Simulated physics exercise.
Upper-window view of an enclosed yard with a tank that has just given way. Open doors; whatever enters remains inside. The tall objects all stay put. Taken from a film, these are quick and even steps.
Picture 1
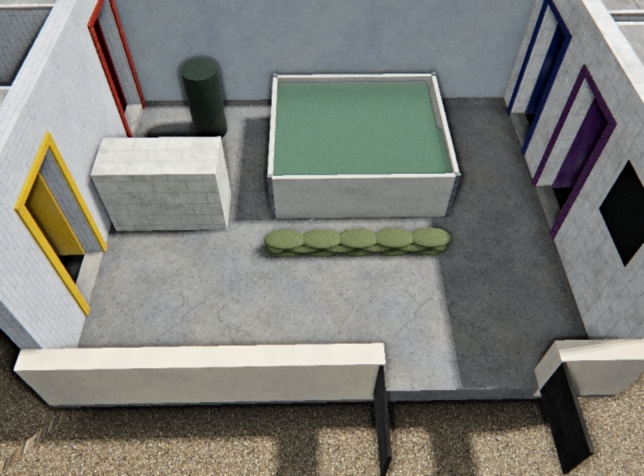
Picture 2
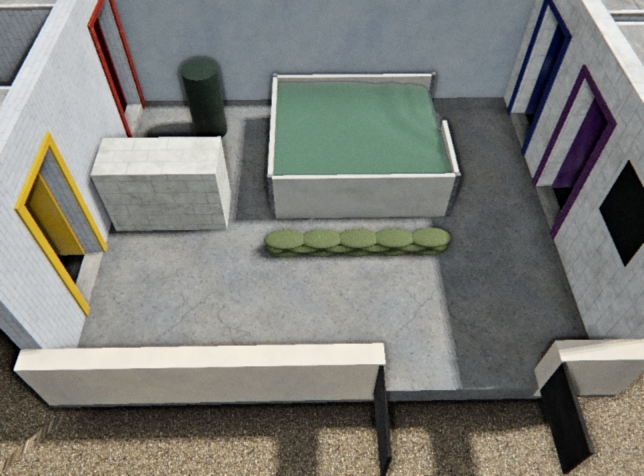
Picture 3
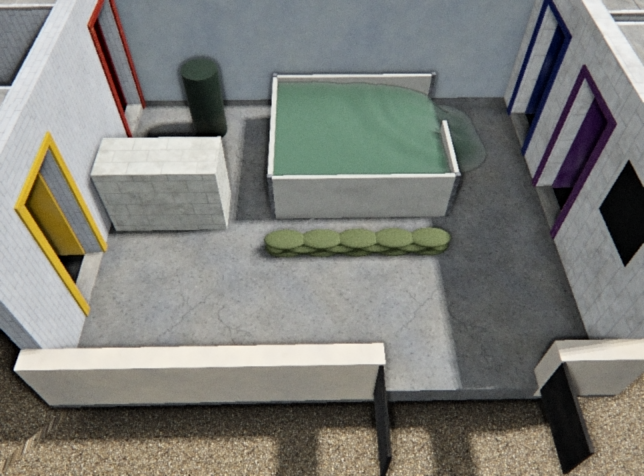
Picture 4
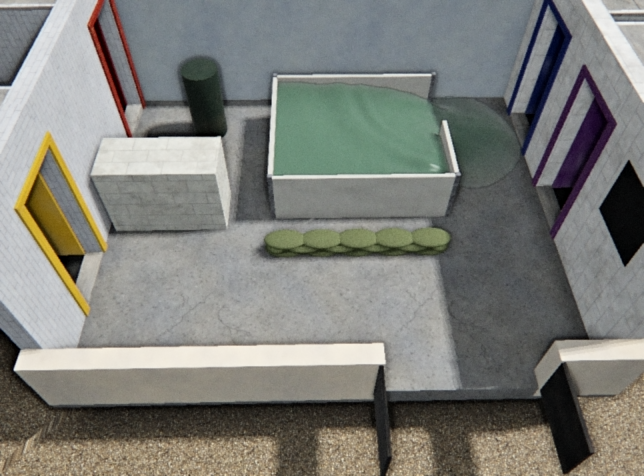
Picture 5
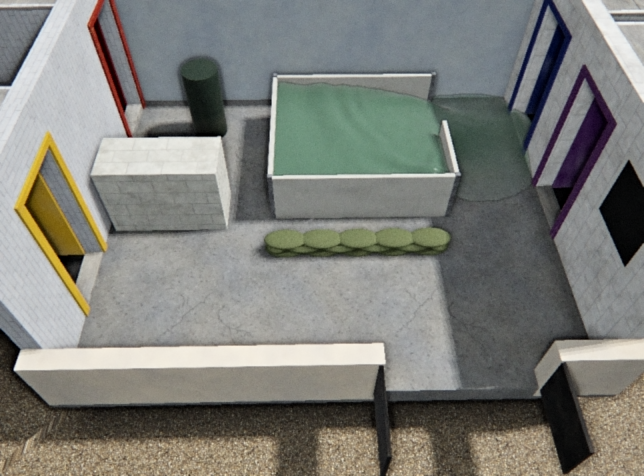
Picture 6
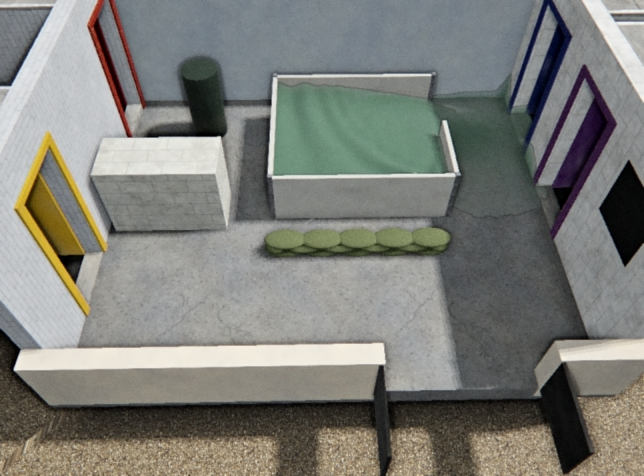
Green water pours from the tank's right side and spreads across the dark floor.
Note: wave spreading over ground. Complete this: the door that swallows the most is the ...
... Blue door.
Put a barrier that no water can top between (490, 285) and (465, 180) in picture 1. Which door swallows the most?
That's the blue-painted one.
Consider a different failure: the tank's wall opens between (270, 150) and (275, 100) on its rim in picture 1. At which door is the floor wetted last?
I'd go with the purple-painted one.
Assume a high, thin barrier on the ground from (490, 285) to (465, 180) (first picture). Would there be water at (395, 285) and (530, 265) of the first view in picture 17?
Taking the two points in order, the first is spared and the second is swamped.
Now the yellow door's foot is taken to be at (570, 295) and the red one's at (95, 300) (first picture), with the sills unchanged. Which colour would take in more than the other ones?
Answer: The one in blue.
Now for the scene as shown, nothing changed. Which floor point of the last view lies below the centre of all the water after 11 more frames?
My pick is pixel (392, 159).
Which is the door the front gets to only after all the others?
Answer: The yellow-painted one.
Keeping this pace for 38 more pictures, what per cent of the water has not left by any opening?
58 percent or thereabouts.
A moment on, water covers 15 % of the floor; blue door a lot in, purple door a trickle in, yellow door not reached, red door not reached.
Next, water covers 25 % of the floor; blue door a lot in, purple door some in, yellow door not reached, red door not reached.
Then, water covers 40 % of the floor; blue door a lot in, purple door some in, yellow door not reached, red door not reached.
Later, water covers 60 % of the floor; blue door a lot in, purple door a lot in, yellow door not reached, red door a trickle in.
In the end, water covers 85 % of the floor; blue door a lot in, purple door a lot in, yellow door wet at the sill, nothing in, red door a trickle in; the blue door has let in the most.
